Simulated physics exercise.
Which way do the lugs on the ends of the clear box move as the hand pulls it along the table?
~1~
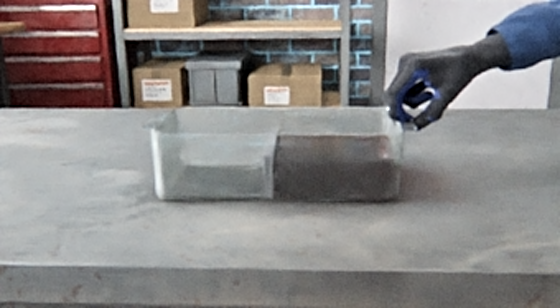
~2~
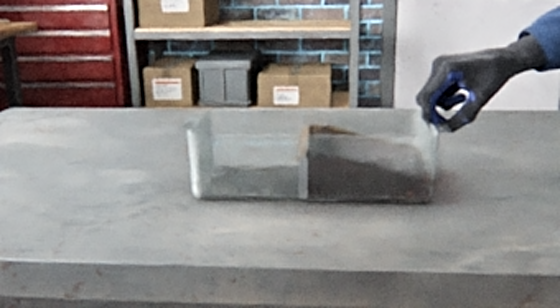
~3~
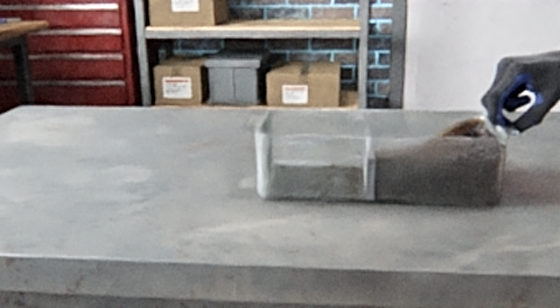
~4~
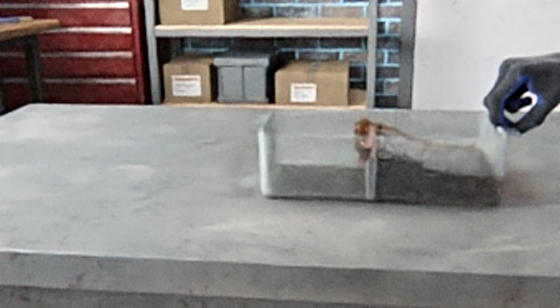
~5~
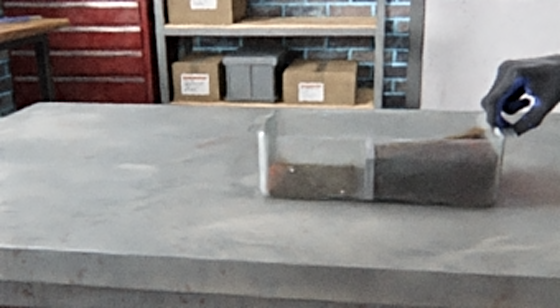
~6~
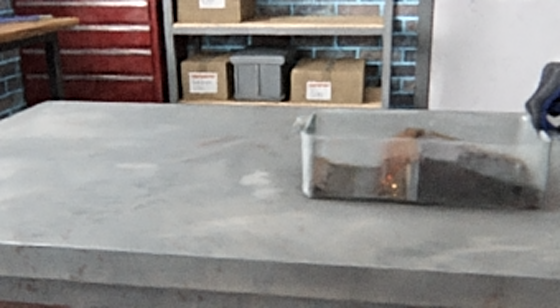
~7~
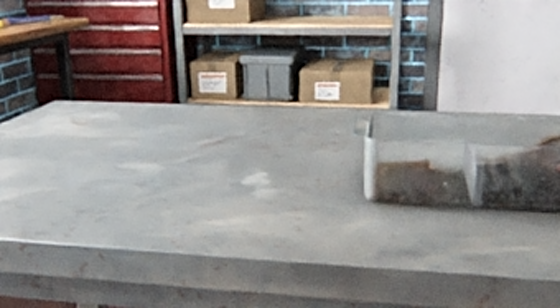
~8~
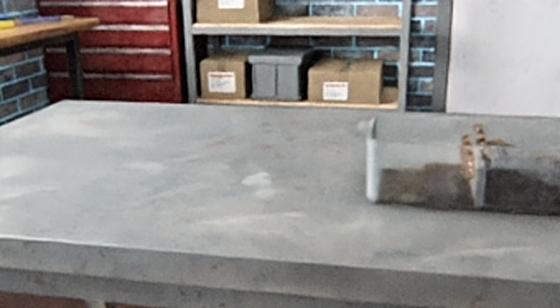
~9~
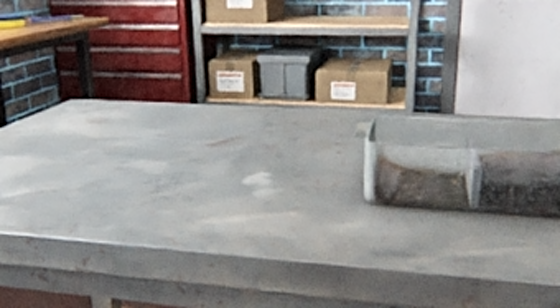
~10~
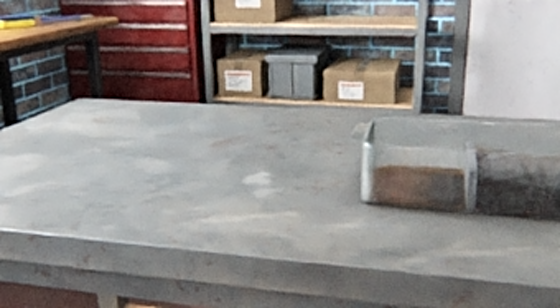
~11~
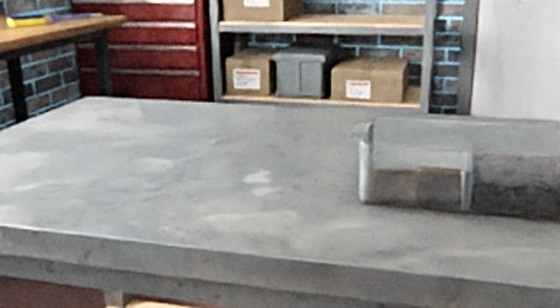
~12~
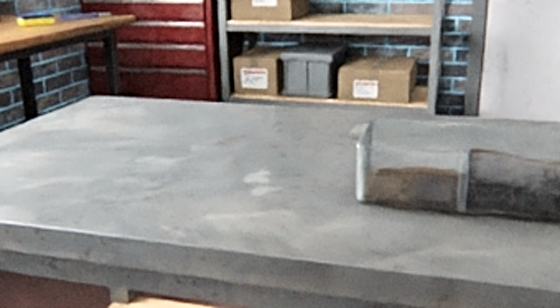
The lugs move to the right along with the box.
